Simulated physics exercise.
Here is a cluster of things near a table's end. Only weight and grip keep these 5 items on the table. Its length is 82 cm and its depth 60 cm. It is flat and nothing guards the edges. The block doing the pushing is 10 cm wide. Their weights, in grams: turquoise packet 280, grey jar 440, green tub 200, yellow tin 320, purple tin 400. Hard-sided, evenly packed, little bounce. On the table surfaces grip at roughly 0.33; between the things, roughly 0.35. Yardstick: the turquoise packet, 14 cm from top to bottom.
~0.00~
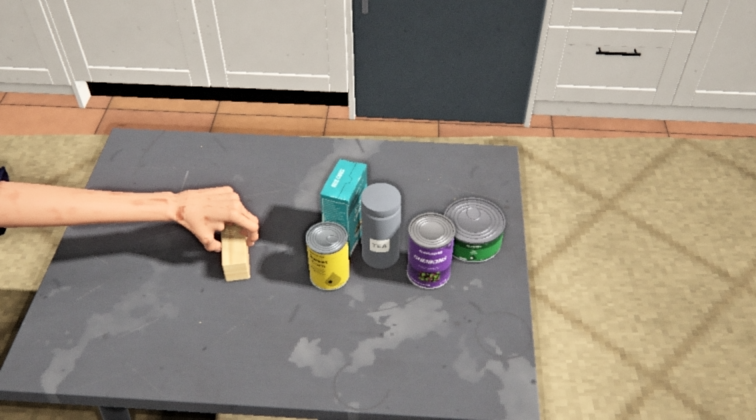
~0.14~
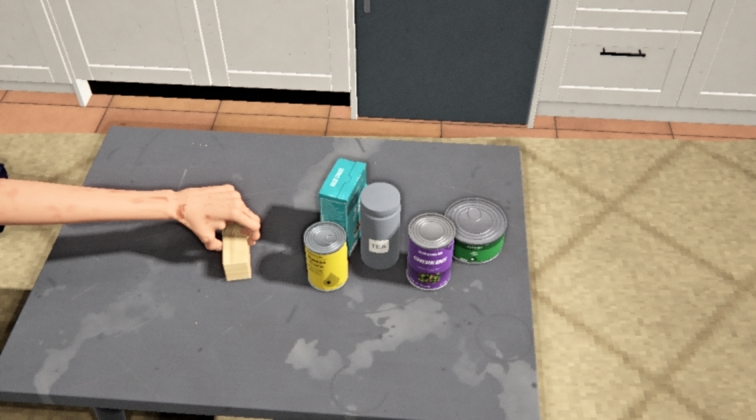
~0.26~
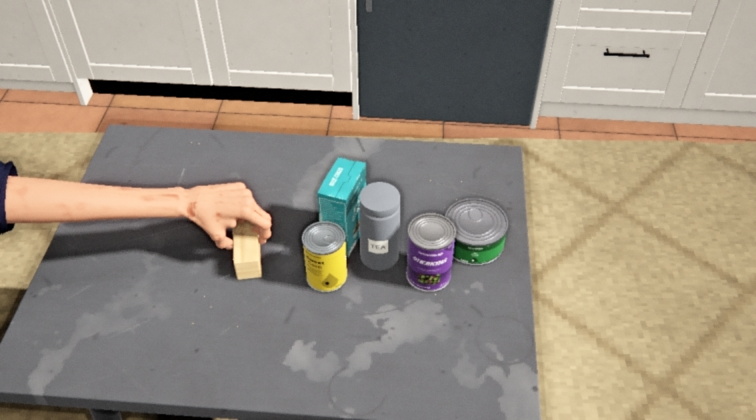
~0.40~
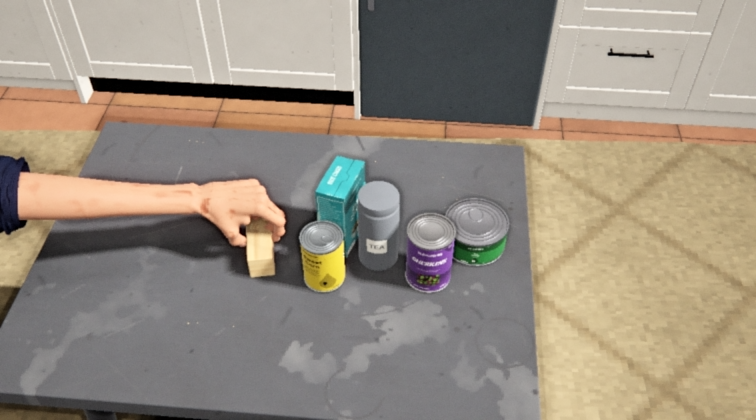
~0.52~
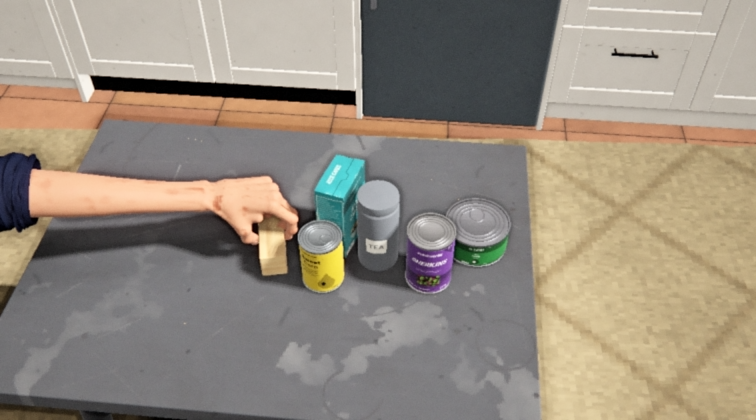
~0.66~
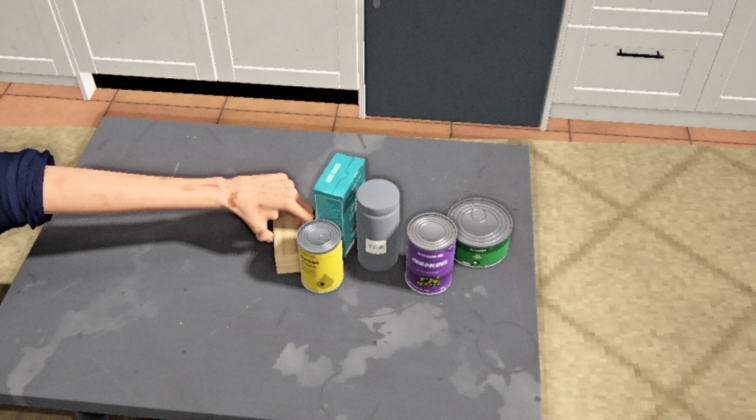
On a grey kitchen table, a hand grips a small wooden block left of a turquoise packet, a grey jar and yellow, purple and green tins. The hand slides the block rightward until it sits partly behind the yellow tin, while the grouped items barely shift.
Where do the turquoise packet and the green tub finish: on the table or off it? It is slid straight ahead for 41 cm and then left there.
The turquoise packet on the table, the green tub off the table.
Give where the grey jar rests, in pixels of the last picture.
It ends up at about (514, 213).
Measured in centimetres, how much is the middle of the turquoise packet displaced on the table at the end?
Displacement: Approx. 26 cm.
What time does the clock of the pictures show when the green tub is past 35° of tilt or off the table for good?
At about 2.1 s.
By 1.36 s, pusher on by 24 cm; turquoise packet 9 cm from its spot near (394, 190); yellow tin 5 cm from its spot; grey jar 5 cm from its spot.
By 1.96 s, pusher on by 35 cm; turquoise packet 20 cm from its spot near (462, 181); green tub 8 cm from its spot near (524, 227); grey jar 16 cm from its spot.
By 2.46 s, pusher on by 41 cm; green tub now off the table; turquoise packet 26 cm from its spot near (498, 178); grey jar 22 cm from its spot.
When it is over (2.7 s), off the table, green tub; not toppled but over 4 cm from the start, turquoise packet, grey jar and yellow tin; purple tin within 4 cm of the start. End places, in pixels of the last picture, turquoise packet near (498, 178).
